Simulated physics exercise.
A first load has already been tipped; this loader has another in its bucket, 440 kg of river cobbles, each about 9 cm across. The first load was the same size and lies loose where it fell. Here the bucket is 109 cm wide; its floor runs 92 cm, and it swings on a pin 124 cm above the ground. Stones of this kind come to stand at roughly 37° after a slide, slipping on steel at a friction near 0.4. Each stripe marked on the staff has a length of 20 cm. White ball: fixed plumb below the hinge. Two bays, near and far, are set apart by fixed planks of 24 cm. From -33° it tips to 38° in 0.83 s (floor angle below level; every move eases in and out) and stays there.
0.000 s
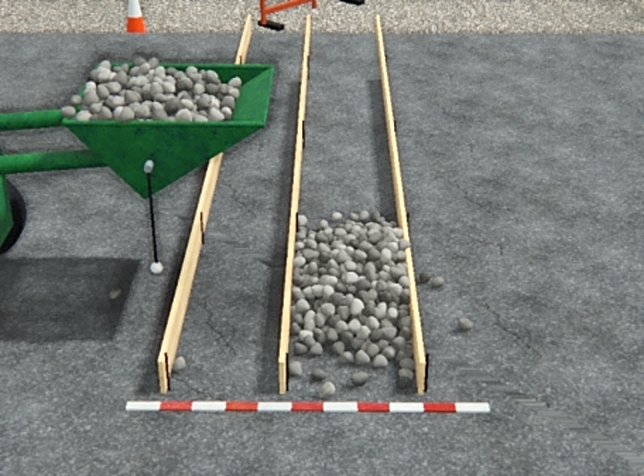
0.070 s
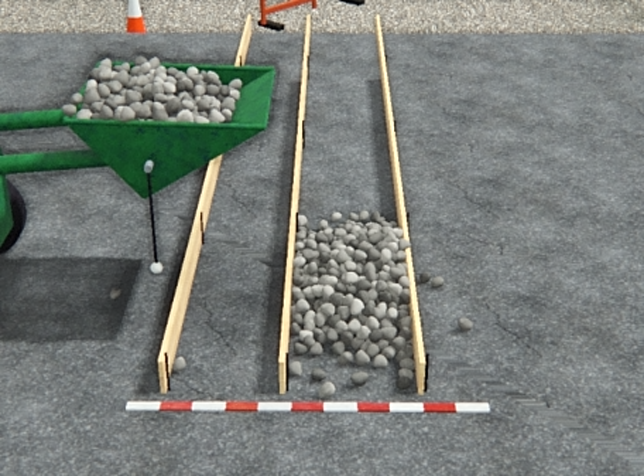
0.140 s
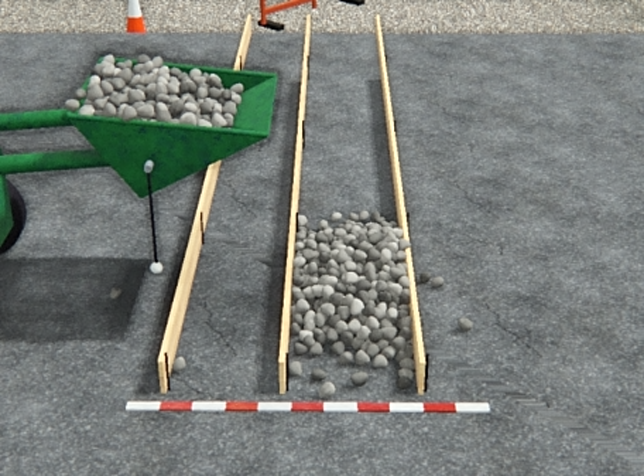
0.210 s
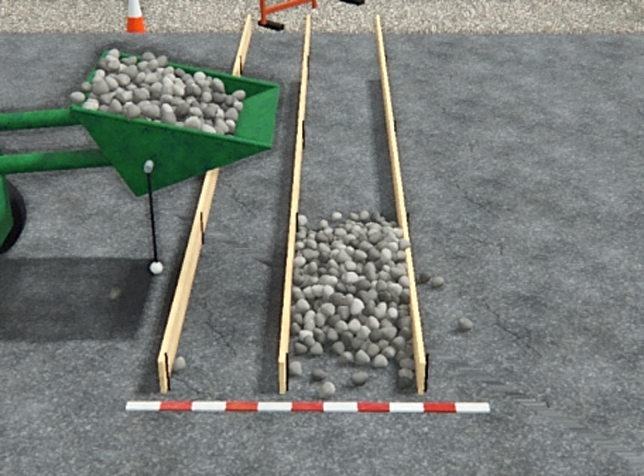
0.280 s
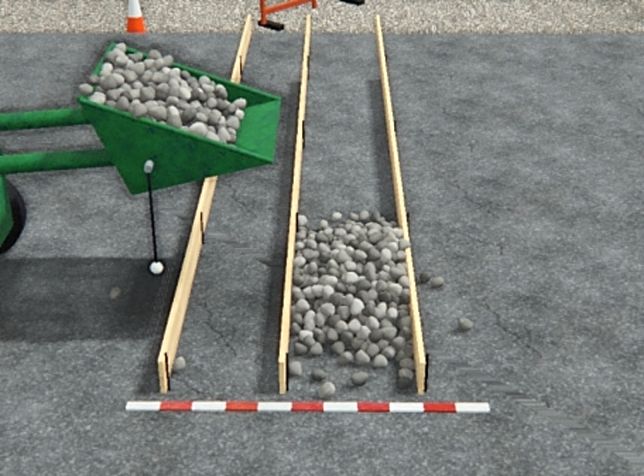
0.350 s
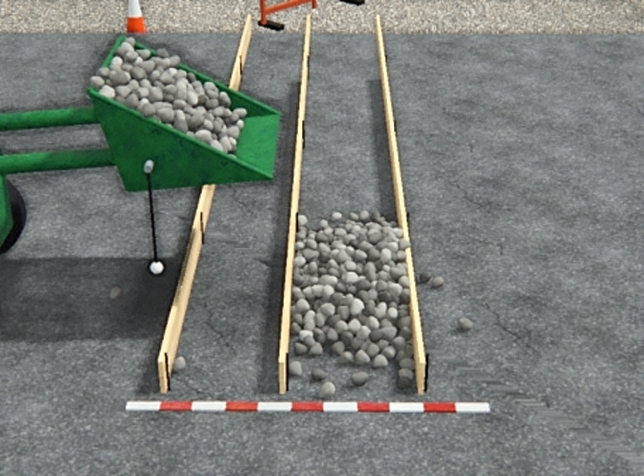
The green bucket full of grey stones tilts steadily, its right-hand lip dipping lower.
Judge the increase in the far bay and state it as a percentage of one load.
Close to 48 parts in a hundred.
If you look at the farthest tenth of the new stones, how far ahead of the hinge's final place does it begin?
Close to 120 centimetres.
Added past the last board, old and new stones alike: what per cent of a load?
Roughly 0 in a hundred of a load.
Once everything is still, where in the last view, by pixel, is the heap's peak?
The top of the heap sits near (319, 245).
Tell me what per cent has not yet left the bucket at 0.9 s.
75 %.
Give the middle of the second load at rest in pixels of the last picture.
Around (282, 276) in the last picture.
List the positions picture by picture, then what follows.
Lip at (264, 125), floor tilted -33°, highest stones at (130, 78). The earlier load is highest near (369, 258), 30 cm above ground level, 100 % in the far bay, 1 % past the last board, in the first picture.
Lip at (265, 128), floor tilted -32°, highest stones at (119, 77); the stones move at 0.2 m/s on average, in the second picture.
The bucket is at -28°, its lip at (268, 135); the top of the load is at (115, 72); the stones move at 0.3 m/s on average, in the third picture.
The bucket is at -22°, its lip at (271, 147); the top of the load is at (112, 67); the stones move at 0.4 m/s on average, in the fourth picture.
Lip at (272, 162), floor tilted -14°, highest stones at (119, 61); the stones move at 0.5 m/s on average, in the fifth picture.
Lip at (272, 178), floor tilted -6°, highest stones at (127, 58); the stones move at 0.6 m/s on average, in the sixth picture.
After 0.6 s the floor is at 27°; in per cent of one load, 100 in the bucket, 100 in the far bay, 1 past the last board; the foremost stones are at (417, 273).
After 0.9 s the floor is at 38°; in per cent of one load, 77 in the bucket, 22 in the near bay, 101 in the far bay, 1 past the last board; the foremost stones are at (417, 273).
After 1.3 s the floor is at 38°; in per cent of one load, 21 in the bucket, 46 in the near bay, 133 in the far bay, 1 past the last board; the foremost stones are at (417, 273).
After 4.0 s the floor is at 38°; in per cent of one load, 0 in the bucket, 52 in the near bay, 148 in the far bay, 1 past the last board; the foremost stones are at (450, 275). Net gain in the far bay, 48.
